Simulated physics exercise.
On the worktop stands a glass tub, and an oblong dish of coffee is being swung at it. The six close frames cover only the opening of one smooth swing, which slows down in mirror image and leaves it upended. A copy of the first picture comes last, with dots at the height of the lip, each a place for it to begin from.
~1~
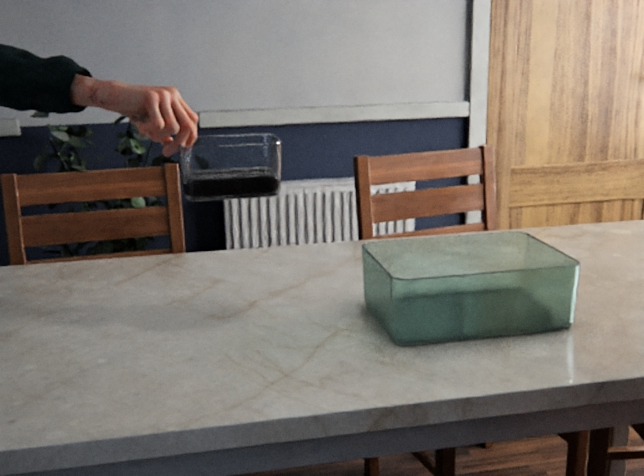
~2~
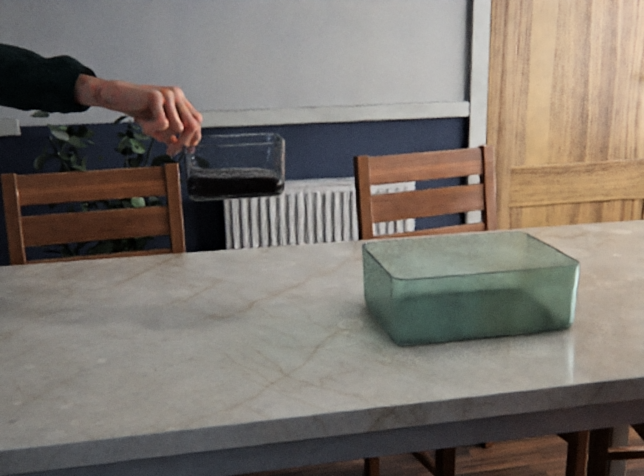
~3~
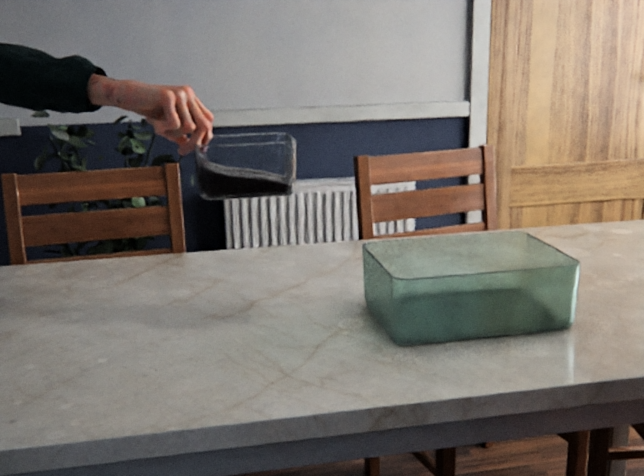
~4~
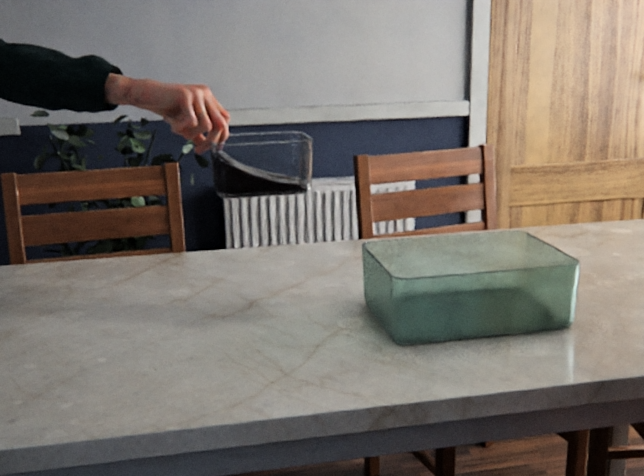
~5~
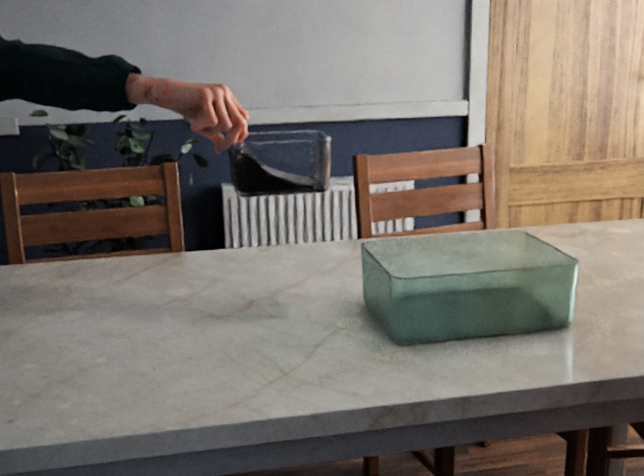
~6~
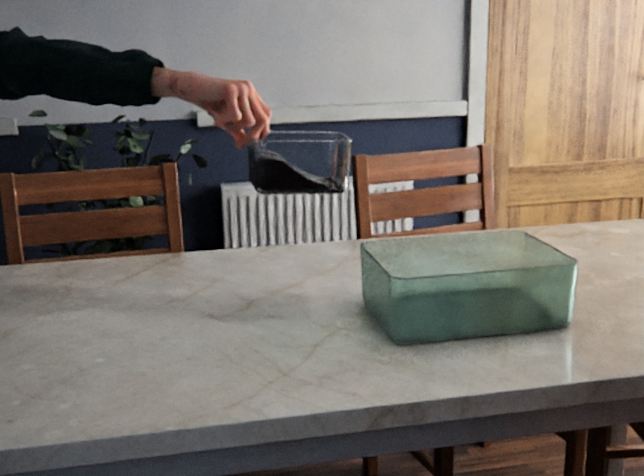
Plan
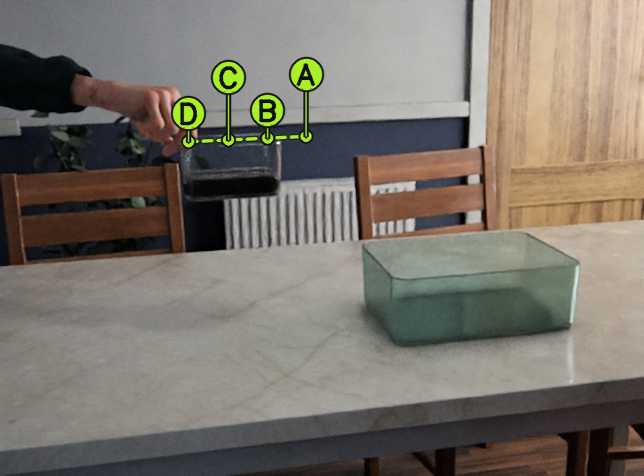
To begin with, a hand at the left holds a clear oblong dish of dark liquid above a pale table, where a greenish glass tub sits at the right. The hand carries the dish steadily rightward, the liquid sloping inside, and by the end the dish is slightly tilted nearer the still tub.
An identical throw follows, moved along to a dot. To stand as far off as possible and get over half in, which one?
Dot C just does it.
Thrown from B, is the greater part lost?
No, that is safe.
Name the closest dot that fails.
That is dot D.
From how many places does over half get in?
Three.
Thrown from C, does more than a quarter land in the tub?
Yes.
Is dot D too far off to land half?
Yes, that goes wrong.
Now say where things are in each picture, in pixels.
In the first frame, upright, lip at (275, 137); tub from (392, 344) to (571, 326); nothing has left yet.
In the second frame, upright, lip at (279, 137); nothing has left yet.
In the third frame, upright, lip at (290, 136); nothing has left yet.
In the fourth frame, upright, lip at (305, 135); nothing has left yet.
In the fifth frame, upright, lip at (324, 134); nothing has left yet.
In the sixth frame, tipped about 3°, lip at (344, 136); nothing has left yet.
On the marked copy, A at (306, 136); B at (267, 138); C at (228, 139); D at (188, 141).
With A, about 85 % lands in the tub, 3 % falls short and 12 % goes beside or beyond.
With B, about 79 % lands in the tub, 14 % falls short and 7 % goes beside or beyond.
With C, about 64 % lands in the tub, 30 % falls short and 5 % goes beside or beyond.
With D, about 35 % lands in the tub, 62 % falls short and 4 % goes beside or beyond.
